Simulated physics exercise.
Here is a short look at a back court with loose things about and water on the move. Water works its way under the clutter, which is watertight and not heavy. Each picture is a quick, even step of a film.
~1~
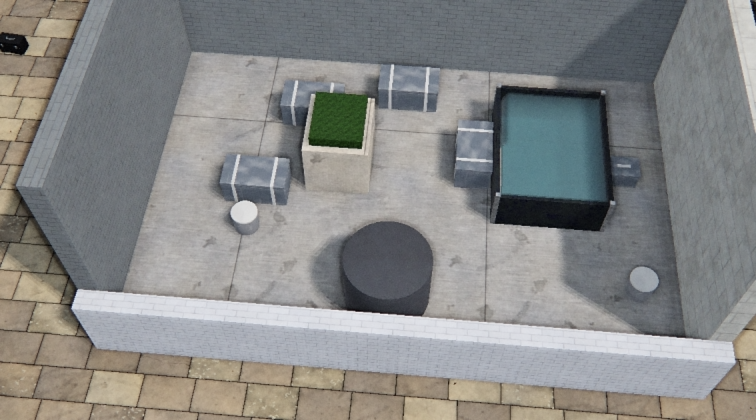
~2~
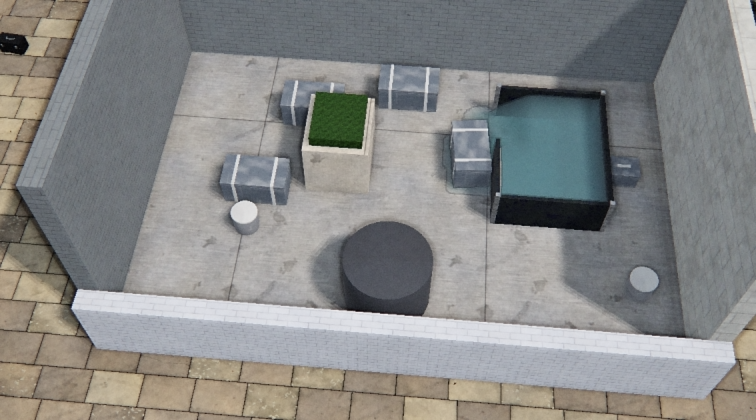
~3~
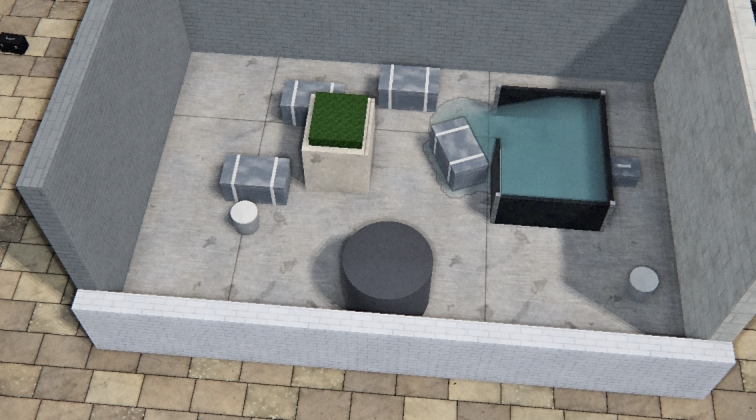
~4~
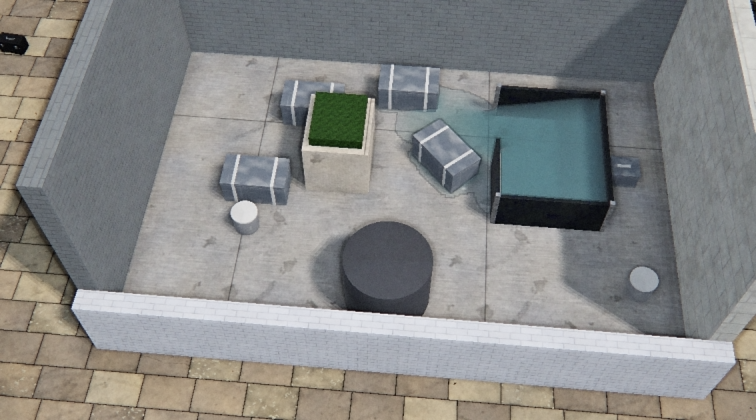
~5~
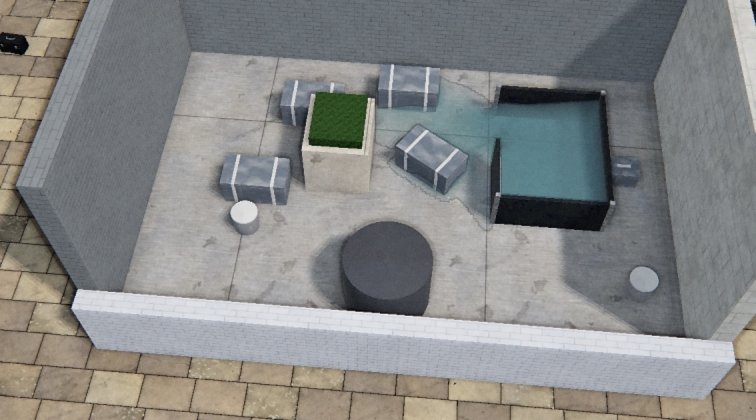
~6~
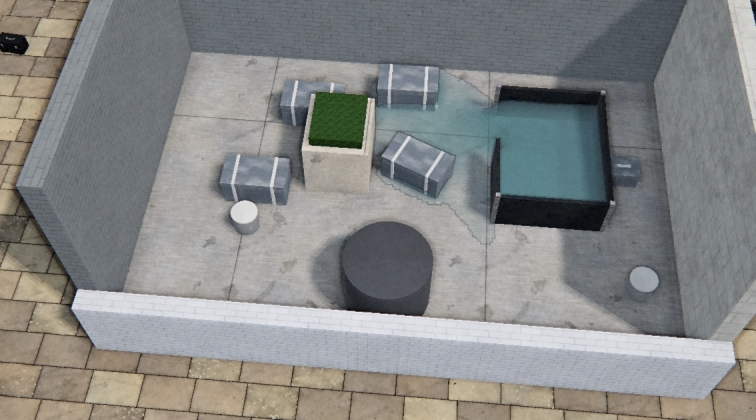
At the start, a dark-walled tank of water stands in a walled court among grey strapped trunks, a planter and round objects. Water pours out of the tank's left side, pushing the nearest trunk leftward. The trunk turns as it slides toward the planter, while water spreads across the floor and the others stay put.
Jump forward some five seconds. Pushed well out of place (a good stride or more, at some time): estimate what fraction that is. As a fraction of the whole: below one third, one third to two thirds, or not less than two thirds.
That share lands between a third and two thirds.
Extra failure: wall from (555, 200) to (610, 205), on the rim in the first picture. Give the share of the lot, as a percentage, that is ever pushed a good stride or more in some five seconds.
Around 30 in a hundred.
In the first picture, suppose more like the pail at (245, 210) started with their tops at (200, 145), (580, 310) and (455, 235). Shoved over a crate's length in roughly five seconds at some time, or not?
Results - 1: Ends up far away; 2: Doesn't go far; 3: Doesn't go far.
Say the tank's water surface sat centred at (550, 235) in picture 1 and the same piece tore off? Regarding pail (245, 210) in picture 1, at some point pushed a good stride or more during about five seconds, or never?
As for that object: Went the full length.
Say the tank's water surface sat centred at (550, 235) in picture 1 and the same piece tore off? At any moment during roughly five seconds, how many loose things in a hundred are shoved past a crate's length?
Roughly 30 per cent.
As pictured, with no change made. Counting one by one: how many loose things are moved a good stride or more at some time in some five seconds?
Number: 3.
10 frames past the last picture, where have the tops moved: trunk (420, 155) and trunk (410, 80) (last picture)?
Estimated: (422, 201); (305, 51).
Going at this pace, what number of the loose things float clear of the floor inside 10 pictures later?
Exactly 1.
A moment on, 1 of 7 are well off their spots; 0 afloat.
Next, 3 of 7 are well off their spots; 1 afloat.
Later, 3 of 7 are well off their spots; 2 afloat.
In the end, 3 of 7 are well off their spots, and 3 have been at some point; 1 afloat.
